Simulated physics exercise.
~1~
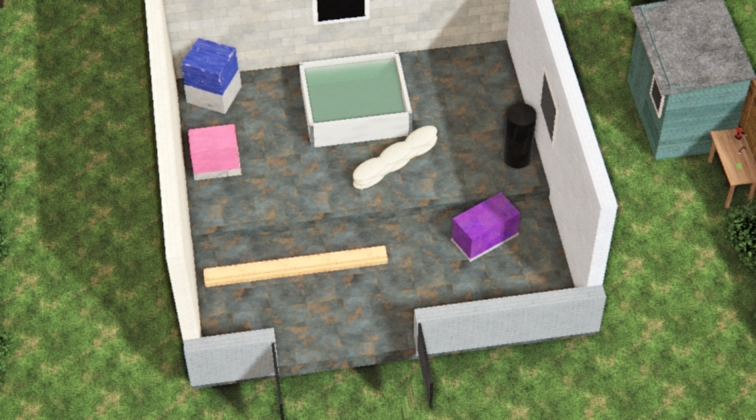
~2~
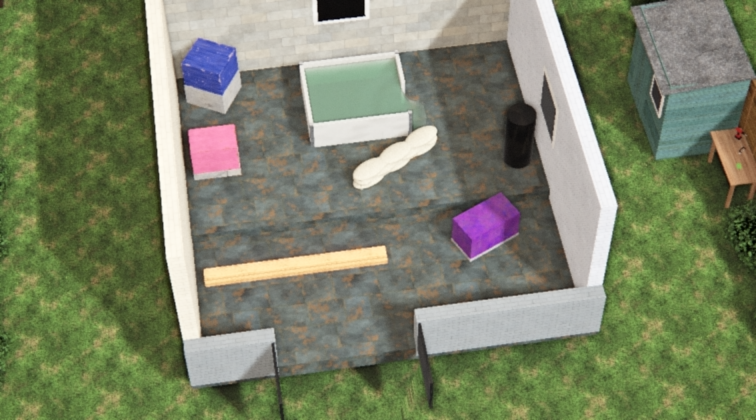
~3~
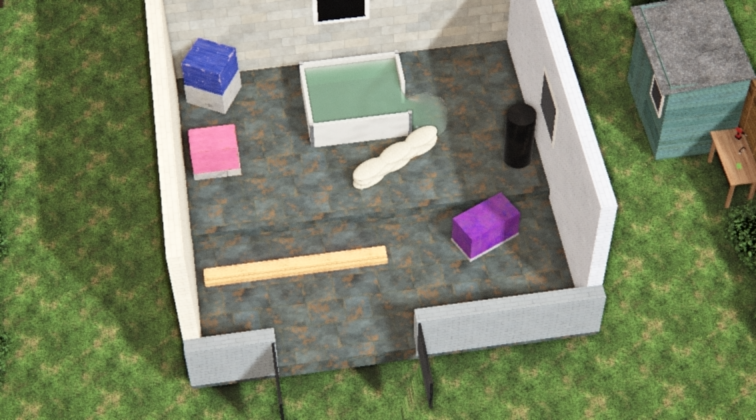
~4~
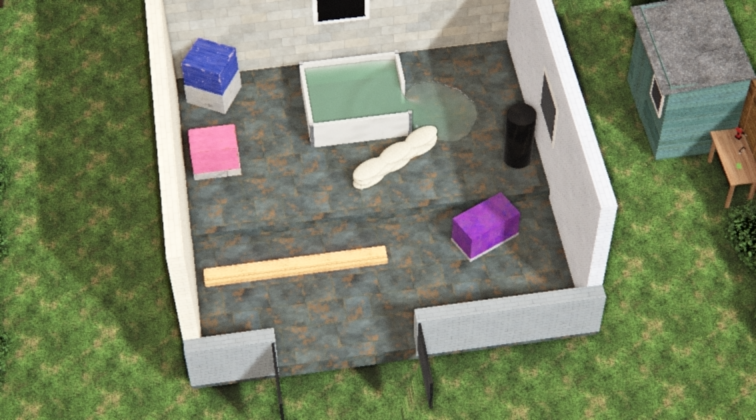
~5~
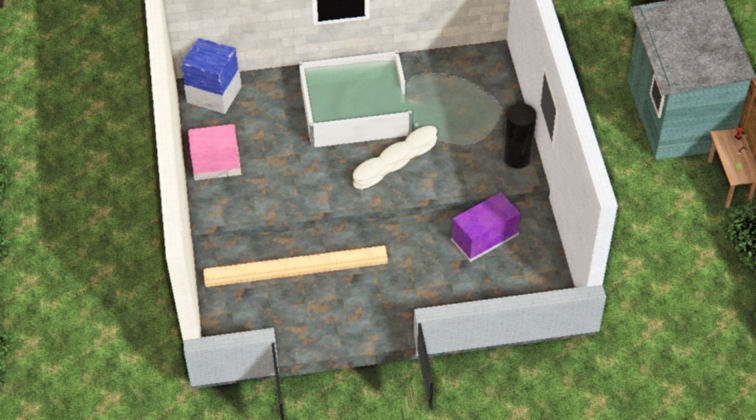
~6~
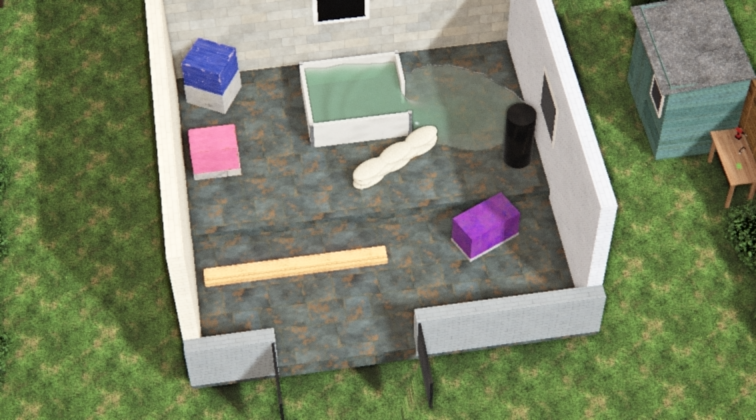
Pale green water leaks from the right side of a white-walled open tank at the back of a roofless, dark-floored court, seen from high above by a still camera. Around it sit blue and pink crates at left, a purple one at right, a black cylinder, a lumpy cream roll and a long tan beam. The water spreads rightward in a thin, widening sheet, reaching the cylinder.
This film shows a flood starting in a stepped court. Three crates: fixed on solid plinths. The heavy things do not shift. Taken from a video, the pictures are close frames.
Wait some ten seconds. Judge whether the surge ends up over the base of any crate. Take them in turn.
One by one: I expect the purple crate to be touched by the water. I expect the pink crate to stay untouched. I expect the blue crate to stay untouched.
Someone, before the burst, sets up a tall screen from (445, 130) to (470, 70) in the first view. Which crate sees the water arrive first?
It's the purple crate.
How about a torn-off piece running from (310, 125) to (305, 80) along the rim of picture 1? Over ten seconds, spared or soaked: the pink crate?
After ten seconds, the pink crate has been flooded.
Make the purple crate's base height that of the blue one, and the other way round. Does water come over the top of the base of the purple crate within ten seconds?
Well, the purple one stays untouched then.
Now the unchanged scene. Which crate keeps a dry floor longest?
I'd pick the pink crate.
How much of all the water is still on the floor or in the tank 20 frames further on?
I make it 100 per cent.
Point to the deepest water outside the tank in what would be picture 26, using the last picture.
Deepest point: About (500, 42).
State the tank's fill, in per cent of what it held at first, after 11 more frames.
I make it 58 per cent.
A moment on, water covers 15 % of the floor; the purple crate not reached, the pink crate not reached, the blue crate not reached.
Next, water covers 15 % of the floor; the purple crate water round its plinth, the pink crate not reached, the blue crate not reached.
Then, water covers 30 % of the floor; the purple crate water round its plinth, the pink crate not reached, the blue crate not reached.
Later, water covers 45 % of the floor; the purple crate water round its plinth, the pink crate not reached, the blue crate water round its plinth.
In the end, water covers 75 % of the floor; the purple crate was topped, the pink crate stayed above the water, the blue crate stayed above the water.
